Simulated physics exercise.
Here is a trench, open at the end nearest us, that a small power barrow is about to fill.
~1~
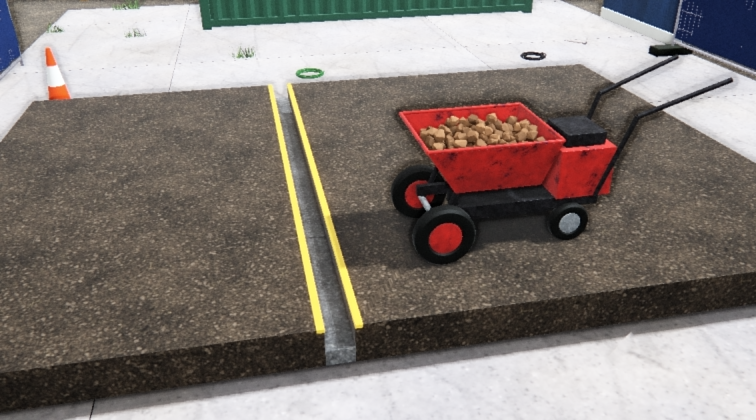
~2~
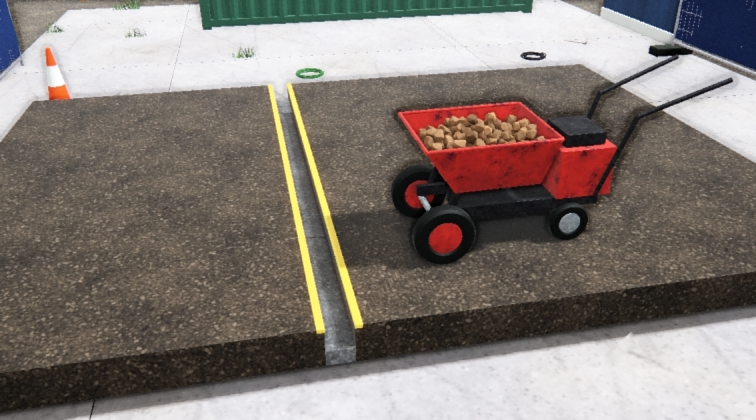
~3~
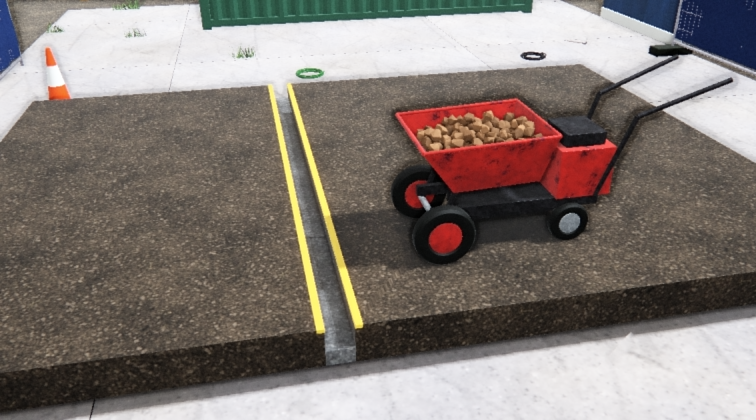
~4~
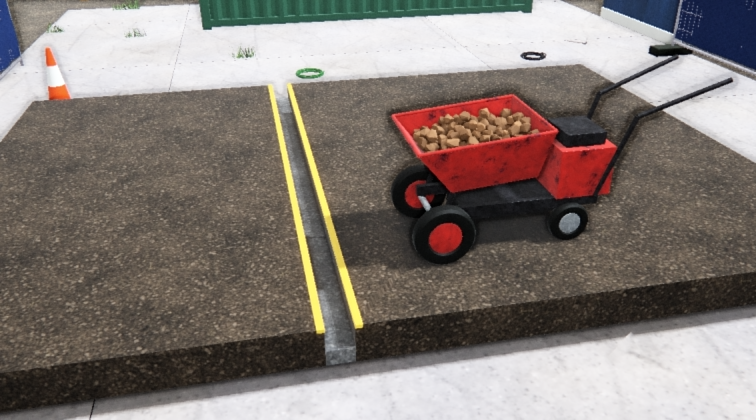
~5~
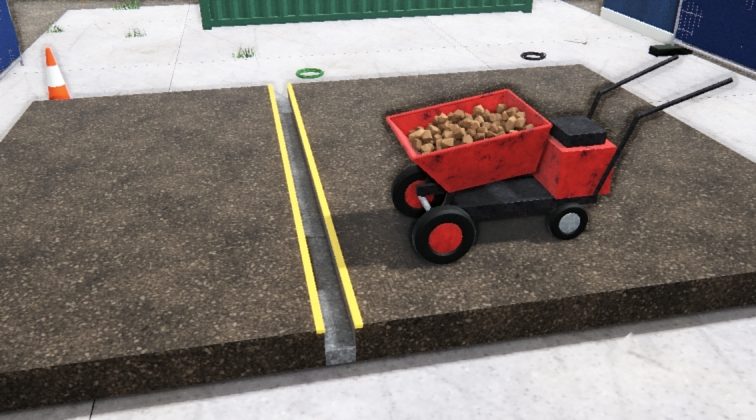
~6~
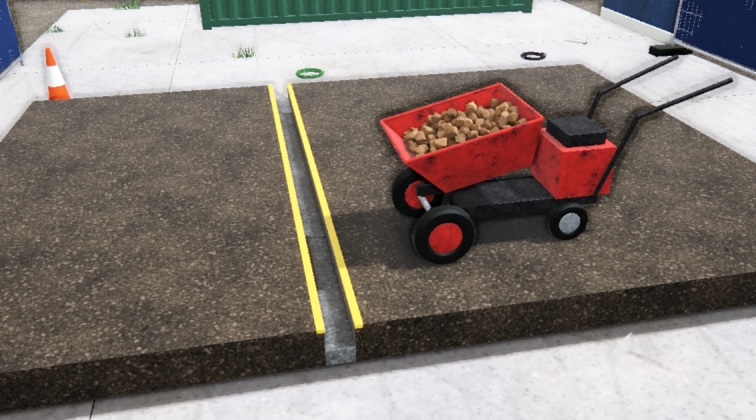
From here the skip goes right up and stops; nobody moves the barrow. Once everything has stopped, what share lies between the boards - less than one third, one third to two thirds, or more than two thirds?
Between the boards lies one third to two thirds.
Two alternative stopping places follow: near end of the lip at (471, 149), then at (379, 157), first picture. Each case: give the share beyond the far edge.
Some 10 % then some 90 %.
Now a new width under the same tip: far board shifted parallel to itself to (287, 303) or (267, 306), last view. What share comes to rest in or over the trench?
90 %, 100 %.
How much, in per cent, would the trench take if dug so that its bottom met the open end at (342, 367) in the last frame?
Close to 60 per cent.
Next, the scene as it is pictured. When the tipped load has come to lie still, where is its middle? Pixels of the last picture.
At about (313, 247).
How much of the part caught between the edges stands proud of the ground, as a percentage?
45 per cent or so.
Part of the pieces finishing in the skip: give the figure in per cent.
Estimate: Some 0 %.
Just after the last frame, skip tipped steeply; every one in the skip.
A moment on, skip tipped right over; the larger part in the skip; just a few short of the trench; about a tenth in or heaped over the trench; just a few beyond it; about a tenth falling.
Further on, skip tipped right over; about a tenth in the skip; just a few short of the trench; roughly half in or heaped over the trench; roughly a third beyond it; just a few falling.
When it is over, skip tipped right over; just a few in the skip; about a tenth short of the trench; roughly half in or heaped over the trench; roughly a third beyond it.
